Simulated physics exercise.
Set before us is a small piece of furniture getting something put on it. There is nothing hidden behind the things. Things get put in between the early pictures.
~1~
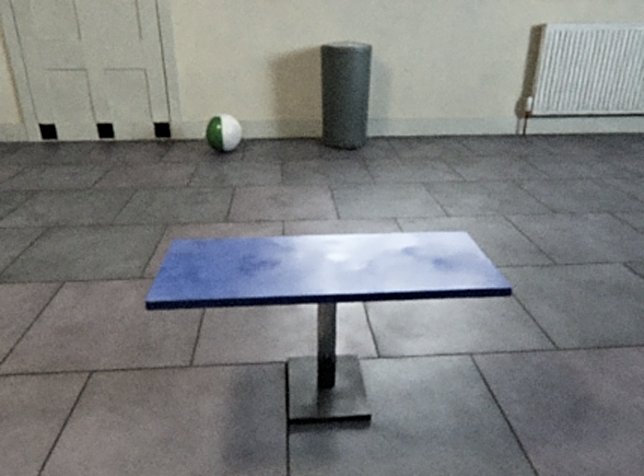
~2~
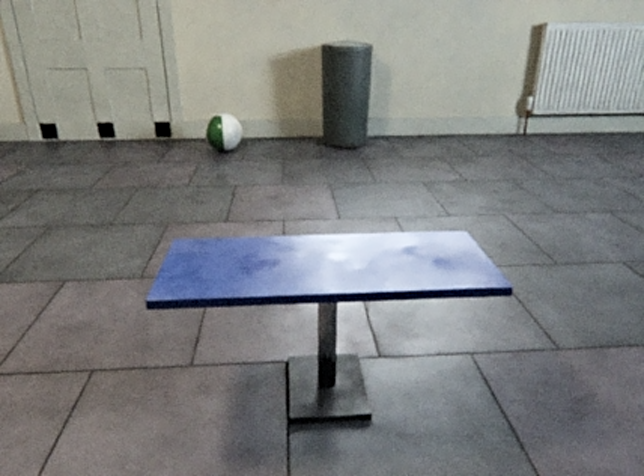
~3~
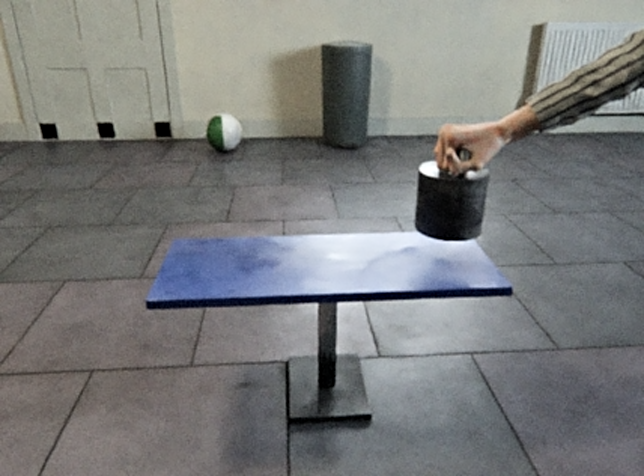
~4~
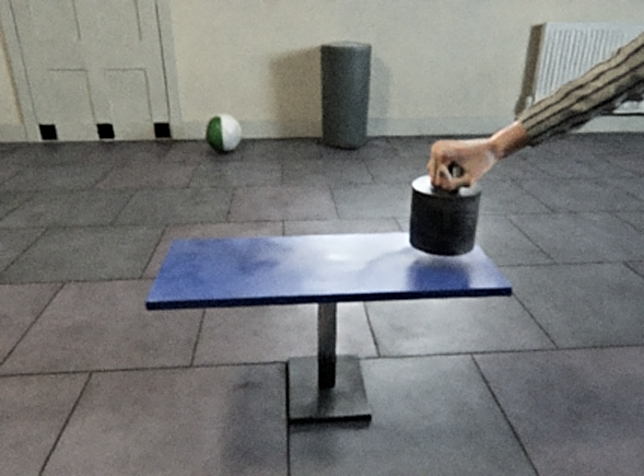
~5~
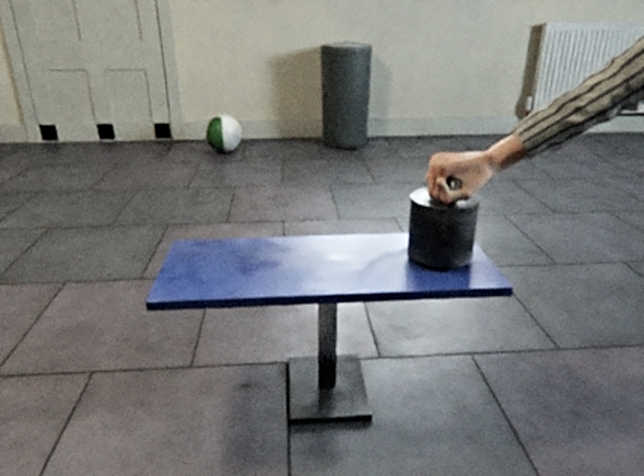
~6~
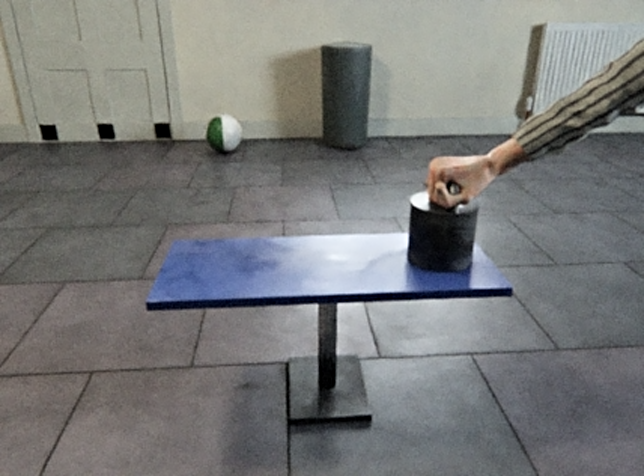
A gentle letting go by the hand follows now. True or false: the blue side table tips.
True.
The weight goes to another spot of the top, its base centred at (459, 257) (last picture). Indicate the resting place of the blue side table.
Around (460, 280).
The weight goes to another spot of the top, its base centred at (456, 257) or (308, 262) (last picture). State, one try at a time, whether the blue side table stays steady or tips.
First it keels over, then it stays put.
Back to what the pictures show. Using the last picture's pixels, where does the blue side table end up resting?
(451, 283).
Then, 0.38 s past the last view, blue side table leaning 23° off how it started near (391, 260).
Then, 0.52 s past the last view, blue side table leaning 52° off how it started near (460, 284).
Finally, the blue side table tips up, near (451, 283).
